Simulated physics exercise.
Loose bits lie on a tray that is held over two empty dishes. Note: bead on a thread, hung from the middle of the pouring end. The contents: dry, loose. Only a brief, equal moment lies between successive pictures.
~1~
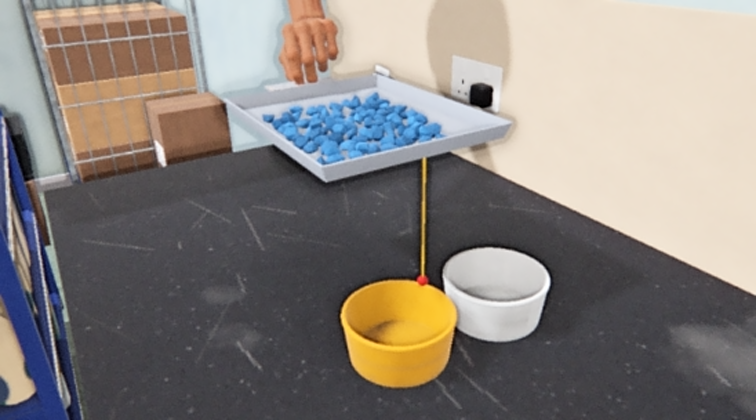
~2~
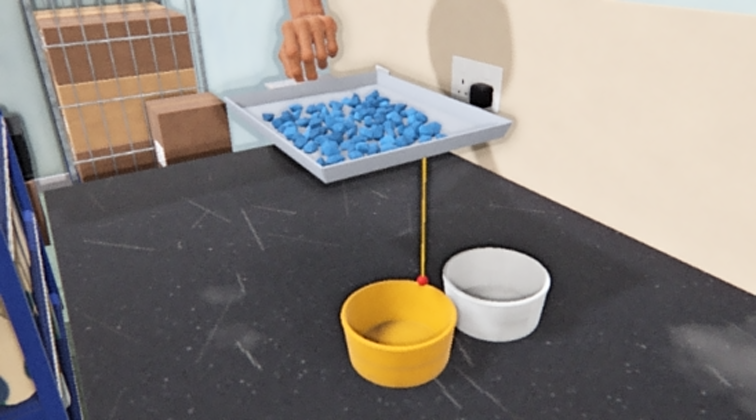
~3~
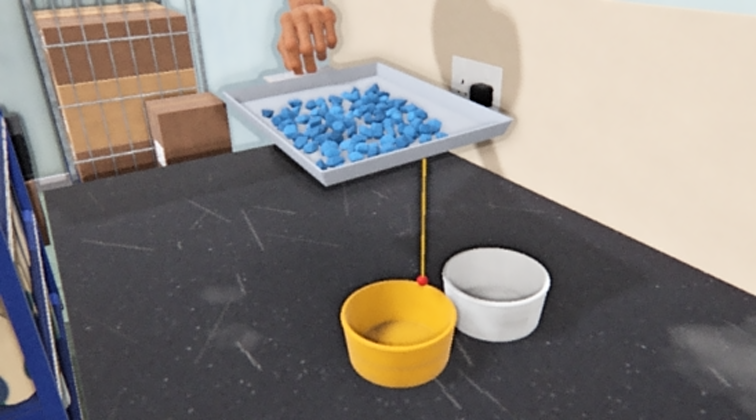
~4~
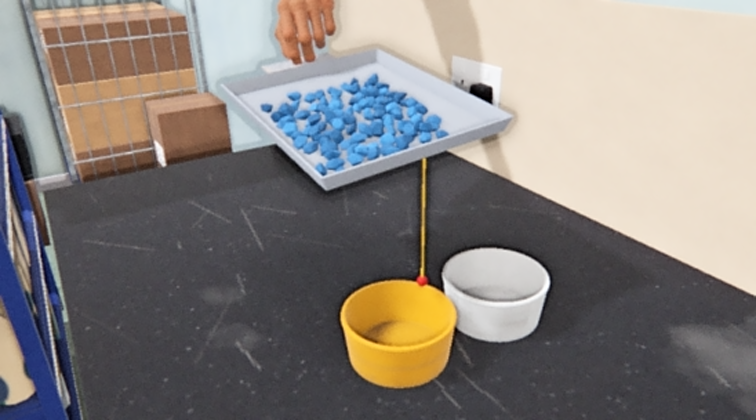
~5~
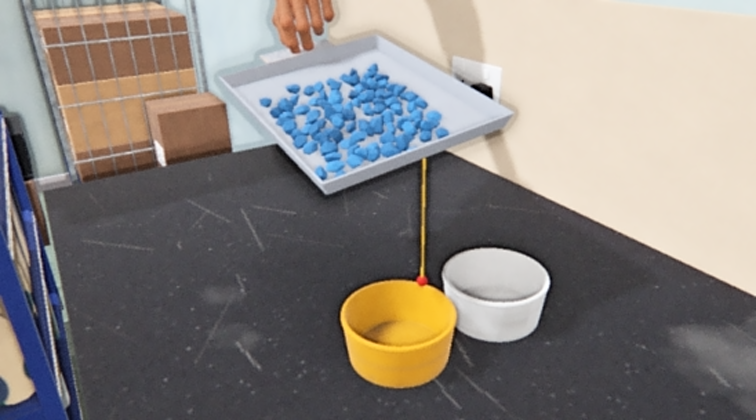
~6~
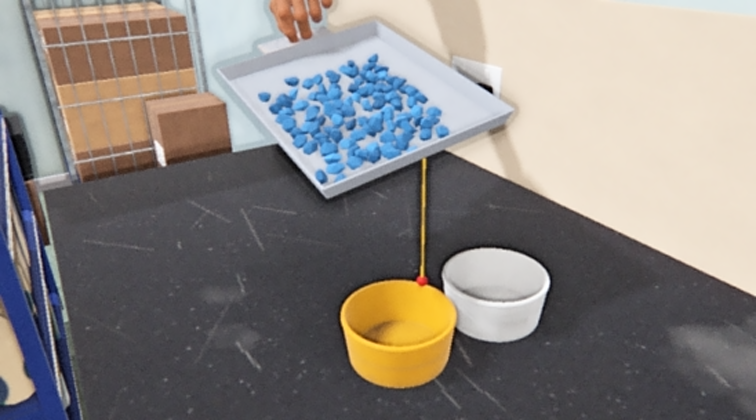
The footage shows a hand holding a grey tray of blue stones above a yellow dish and a white dish on a dark surface, then gradually tilting it so its front left corner dips while the beaded thread stays still.
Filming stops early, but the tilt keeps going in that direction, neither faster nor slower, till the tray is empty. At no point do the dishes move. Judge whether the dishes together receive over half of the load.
The dishes collect the minority.
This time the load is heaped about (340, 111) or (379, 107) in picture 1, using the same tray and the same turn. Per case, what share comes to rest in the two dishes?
Share in order: Roughly 30 %, 40 %.
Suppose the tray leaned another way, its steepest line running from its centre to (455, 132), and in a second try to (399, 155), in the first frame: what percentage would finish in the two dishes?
100 per cent, then 30 per cent.
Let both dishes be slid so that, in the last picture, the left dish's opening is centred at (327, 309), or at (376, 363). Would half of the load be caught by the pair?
First above a half, then below a half.
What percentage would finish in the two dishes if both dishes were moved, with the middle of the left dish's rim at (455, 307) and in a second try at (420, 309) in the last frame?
Near 0 % and 10 %.
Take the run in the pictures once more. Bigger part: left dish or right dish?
That's going to be the left-positioned one.
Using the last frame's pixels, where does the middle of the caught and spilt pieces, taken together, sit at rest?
Around (330, 382), give or take.
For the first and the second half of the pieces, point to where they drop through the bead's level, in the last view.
The leading part at (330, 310), the rest of it at (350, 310).
Soon, tray tipped steeply; all on the tray.
A while on, tray tipped right over; a small part on the tray; a small part in the left dish; about a third outside both; about a third in the air.
Towards the end, tray tipped past a quarter turn; about a quarter in the left dish; about two thirds outside both.
Finally, tray tipped past a quarter turn; about a quarter in the left dish; none in the right dish; about two thirds outside both.
